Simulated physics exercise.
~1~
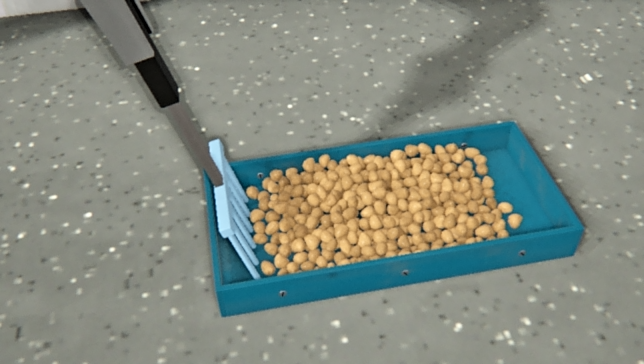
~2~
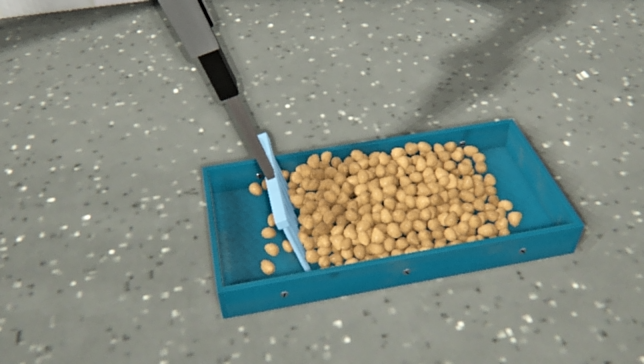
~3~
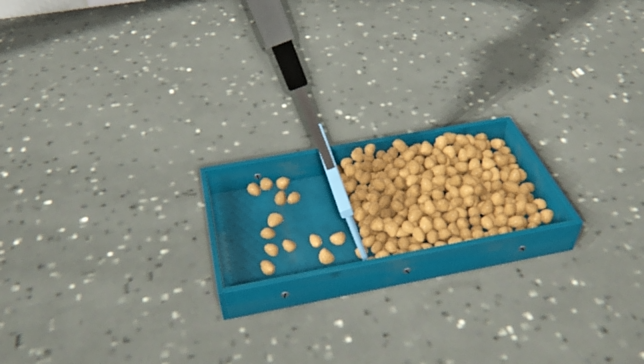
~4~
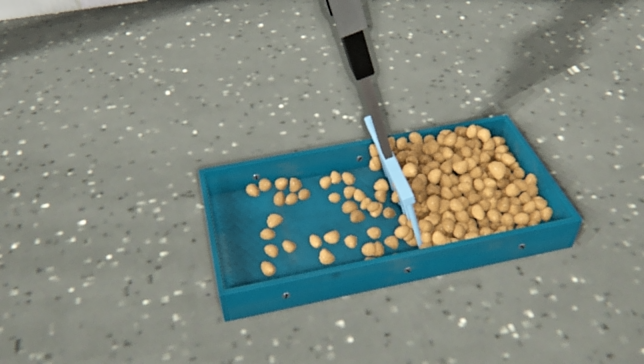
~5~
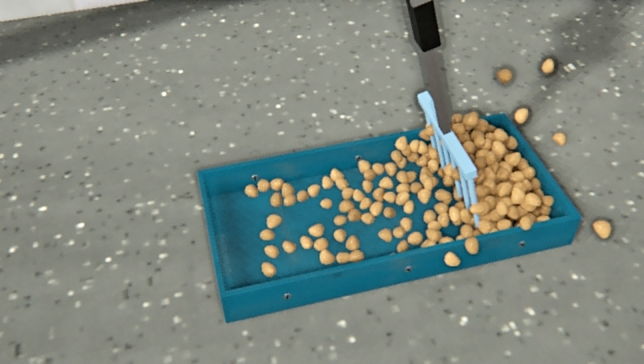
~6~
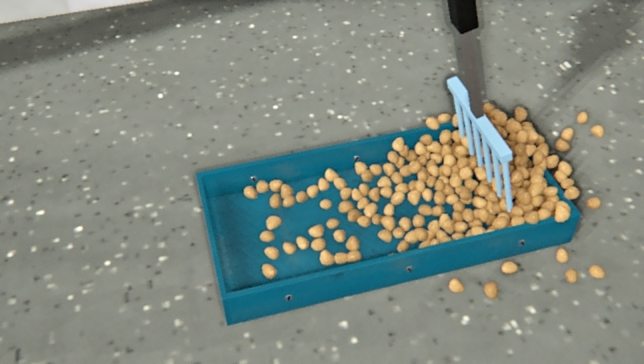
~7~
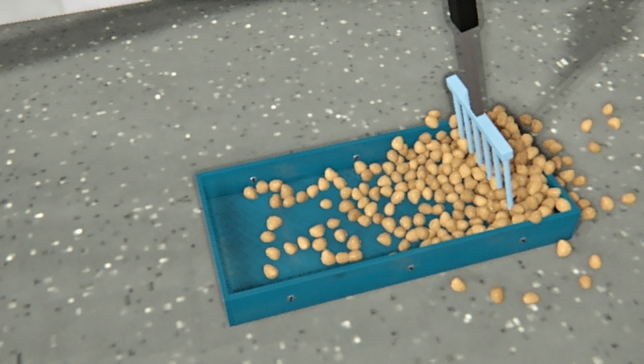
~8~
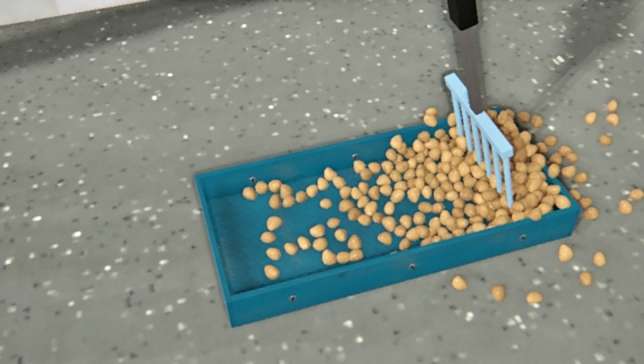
A light blue fork pushes tan beans right along a blue tray, spilling some outside.
